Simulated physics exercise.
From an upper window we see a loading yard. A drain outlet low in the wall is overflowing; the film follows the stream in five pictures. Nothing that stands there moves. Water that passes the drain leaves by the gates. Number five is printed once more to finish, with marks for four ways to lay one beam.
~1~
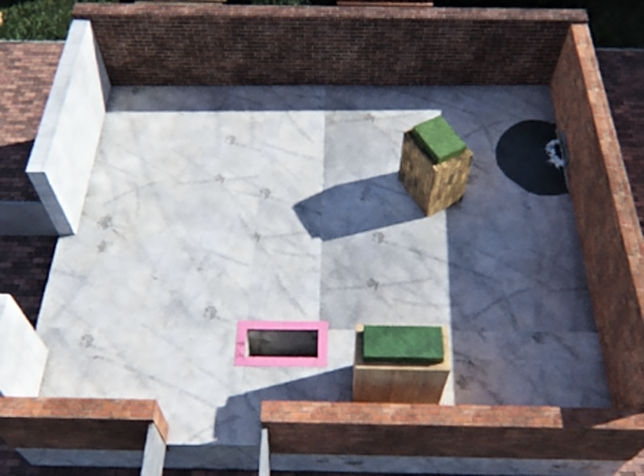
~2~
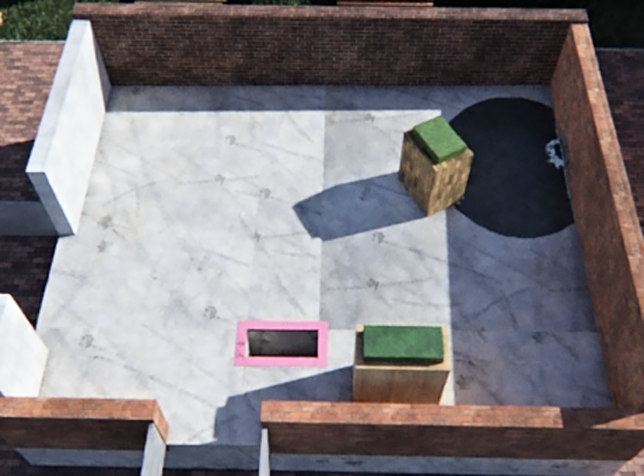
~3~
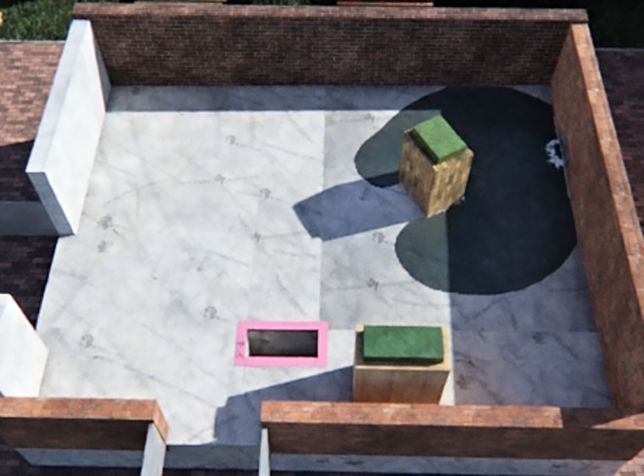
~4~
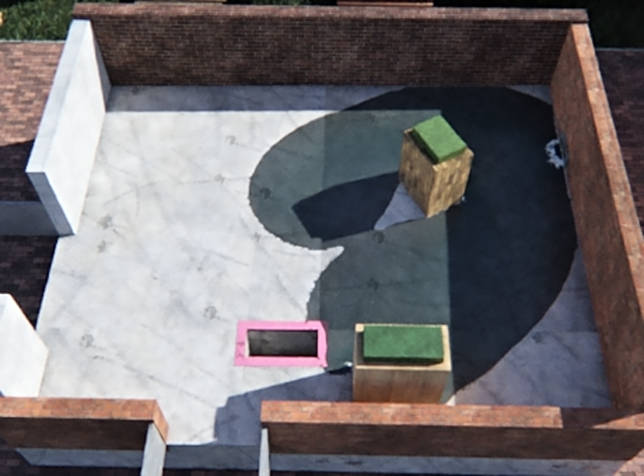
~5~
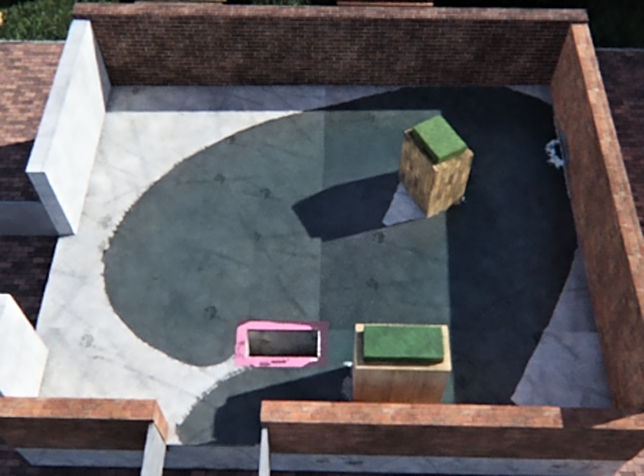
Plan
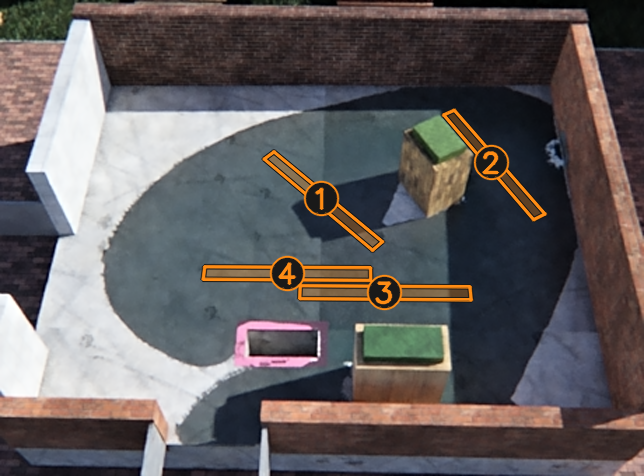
A walled loading yard with a pale, marble-like floor is seen from an upper window, the view staying still. Two green-topped blocks stand right of centre, one behind the other, with a pink-rimmed drain at the lower middle and gaps in the walls at the left and front. Dark water spreads from the right wall, curls around the rear block, and sweeps left across the floor, reaching the drain.
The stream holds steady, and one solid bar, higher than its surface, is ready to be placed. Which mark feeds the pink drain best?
The best spot is 1.
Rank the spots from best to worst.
1, 4, 2, 3.
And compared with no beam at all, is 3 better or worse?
Spot 3 is worse.
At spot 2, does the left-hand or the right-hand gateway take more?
More leaves on the left.
In orange, 1 from (269, 155) to (377, 245); 2 from (449, 112) to (539, 216); 3 from (299, 292) to (470, 293); 4 from (204, 272) to (370, 274).
With 1, about 36 % of the stream goes into the pink drain, about 62 % out by the gates.
With 2, about 19 % of the stream goes into the pink drain, about 81 % out by the gates.
With 3, about 4 % of the stream goes into the pink drain, about 96 % out by the gates.
With 4, about 24 % of the stream goes into the pink drain, about 76 % out by the gates.
